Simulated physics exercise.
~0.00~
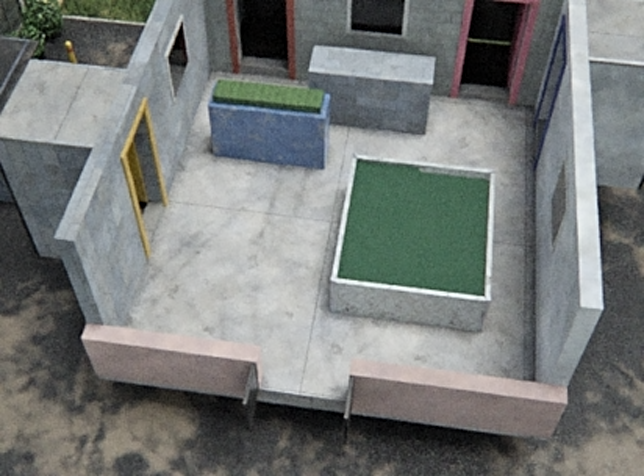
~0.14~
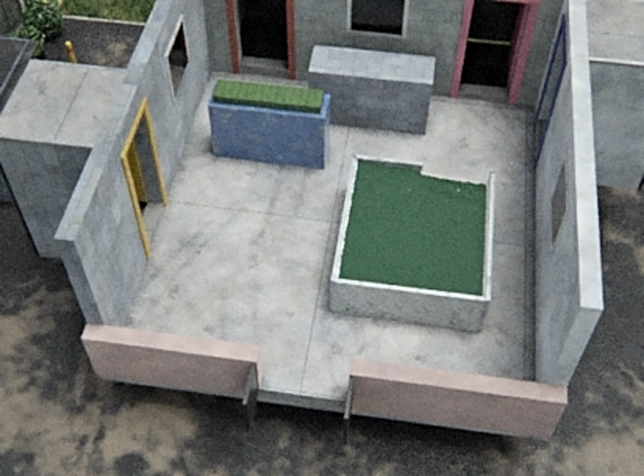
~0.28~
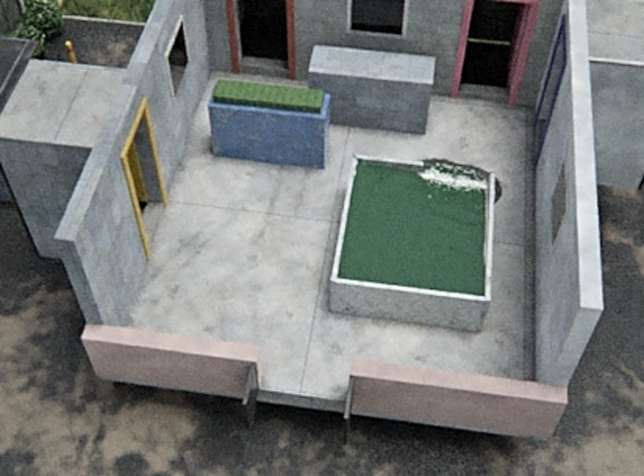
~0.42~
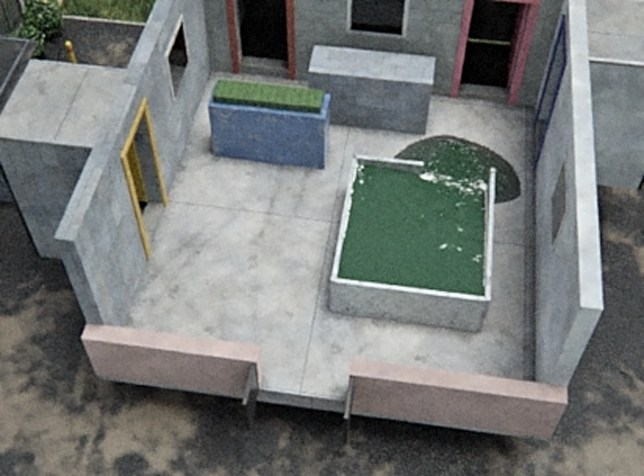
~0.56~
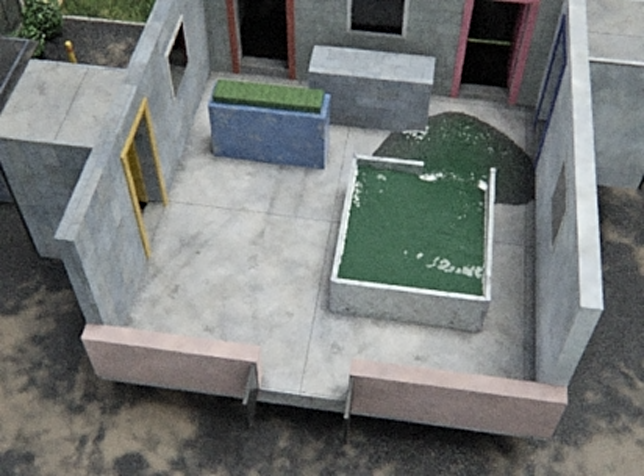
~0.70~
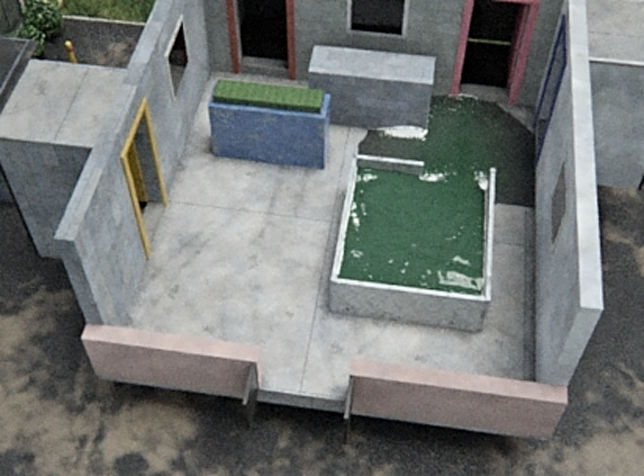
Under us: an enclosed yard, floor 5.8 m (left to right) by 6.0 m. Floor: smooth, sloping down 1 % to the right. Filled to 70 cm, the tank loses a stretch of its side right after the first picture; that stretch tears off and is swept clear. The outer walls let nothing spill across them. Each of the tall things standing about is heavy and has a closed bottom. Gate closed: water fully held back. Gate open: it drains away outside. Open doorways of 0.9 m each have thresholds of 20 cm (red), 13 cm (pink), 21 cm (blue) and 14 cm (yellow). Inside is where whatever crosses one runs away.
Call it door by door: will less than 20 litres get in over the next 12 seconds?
Red door - yes, less; pink door - no, 20 litres or more; blue door - no, 20 litres or more; yellow door - yes, less.
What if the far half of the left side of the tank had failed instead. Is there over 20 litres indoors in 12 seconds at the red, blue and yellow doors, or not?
Then it goes red fine, blue fine, yellow too high.
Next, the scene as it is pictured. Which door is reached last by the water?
It would be the yellow one.
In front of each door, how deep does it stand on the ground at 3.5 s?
In cm: Red 8, pink 30, blue 28, yellow 0.
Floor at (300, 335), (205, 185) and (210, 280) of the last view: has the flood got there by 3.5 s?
Listed in sequence, the spots are bone dry, bone dry and bone dry.
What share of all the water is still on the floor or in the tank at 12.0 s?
Roughly 76 percent.
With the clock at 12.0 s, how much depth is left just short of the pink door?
Reading: Close to 11.0 cm.
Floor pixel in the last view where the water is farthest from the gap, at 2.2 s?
That lands around (216, 121) in the last picture.
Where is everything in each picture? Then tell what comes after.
In the first frame, still water, 70 cm deep, in the tank at (417, 226).
In the second frame, the front is at a hidden place, 0.6 m from the gap on the tank's far side; 0.3 m2 of floor is under water; 70 cm left at the back of the tank.
In the third frame, the front is at (428, 164), 0.9 m from the gap on the tank's far side; 0.9 m2 of floor is under water; 70 cm left at the back of the tank.
In the fourth frame, the front is at (441, 139), 1.4 m from the gap on the tank's far side; 2.0 m2 of floor is under water; 70 cm left at the back of the tank.
In the fifth frame, the front is at (450, 115), 2.0 m from the gap on the tank's far side; 3.5 m2 of floor is under water; 70 cm left at the back of the tank.
In the sixth frame, the front is at (486, 103), 2.4 m from the gap on the tank's far side; 4.8 m2 of floor is under water; 67 cm left at the back of the tank.
After 1.4 s water covers 20 % of the floor and is deepest (50 cm) near (534, 113); red door not reached, pink door 32 cm at the sill, 68 L in, blue door 27 cm at the sill, 0 L in, yellow door not reached.
After 2.2 s water covers 30 % of the floor and is deepest (44 cm) near (534, 120); red door not reached, pink door 41 cm at the sill, 209 L in, blue door 28 cm at the sill, 10 L in, yellow door not reached.
After 3.5 s water covers 40 % of the floor and is deepest (31 cm) near (470, 142); red door 8 cm at the sill, 0 L in, pink door 30 cm at the sill, 370 L in, blue door 28 cm at the sill, 50 L in, yellow door not reached.
After 7.0 s water covers 85 % of the floor and is deepest (20 cm) near (534, 113); red door 13 cm at the sill, 0 L in, pink door 20 cm at the sill, 554 L in, blue door 19 cm at the sill, 89 L in, yellow door 3 cm at the sill, 0 L in.
After 12.0 s water covers 95 % of the floor and is deepest (12 cm) near (534, 411); red door 10 cm at the sill, 0 L in, pink door 11 cm at the sill, 586 L in, blue door 12 cm at the sill, 89 L in, yellow door 2 cm at the sill, 0 L in.
